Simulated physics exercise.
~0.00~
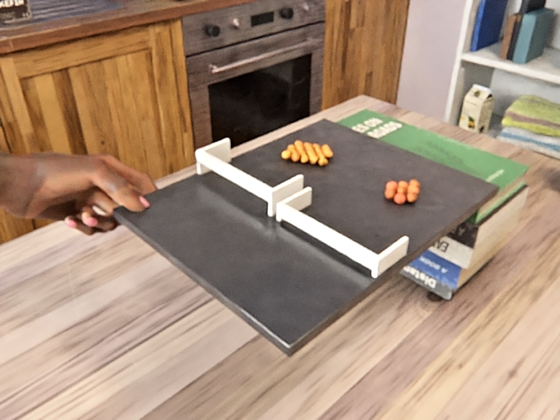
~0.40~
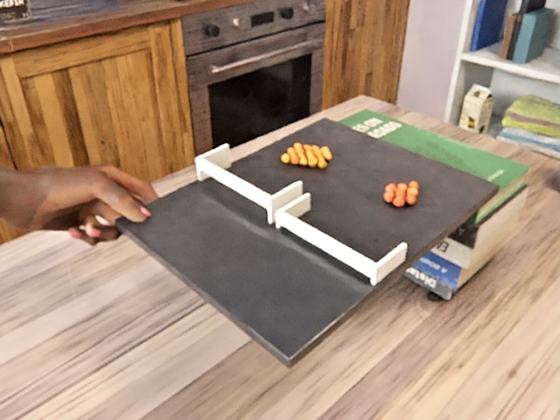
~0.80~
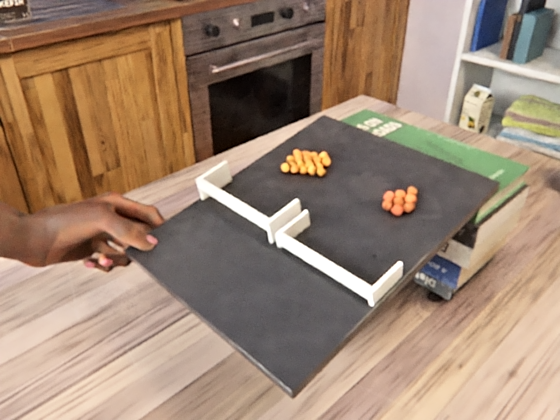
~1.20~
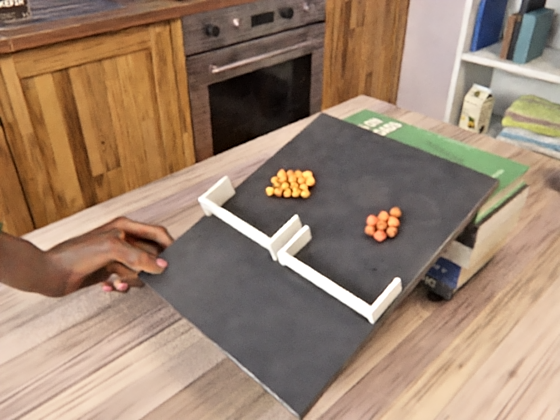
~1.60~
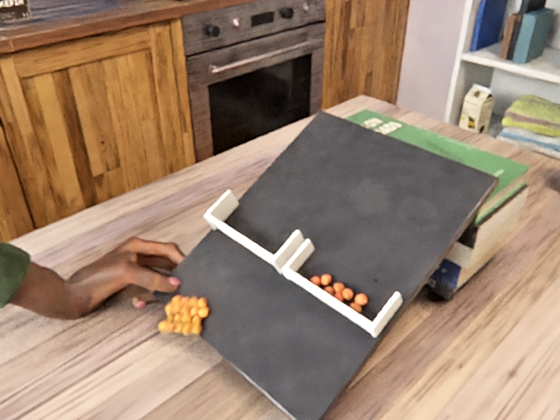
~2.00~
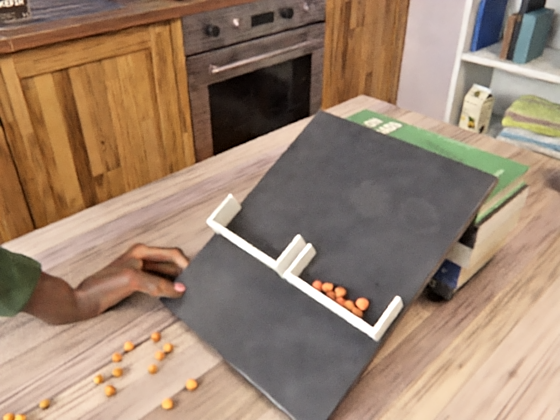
On a wooden kitchen table, a hand lowered the free end of a dark board propped on books until it sloped steeply; the orange pieces slid under their white bar and scattered across the tabletop, while the redder ones stayed caught behind theirs.
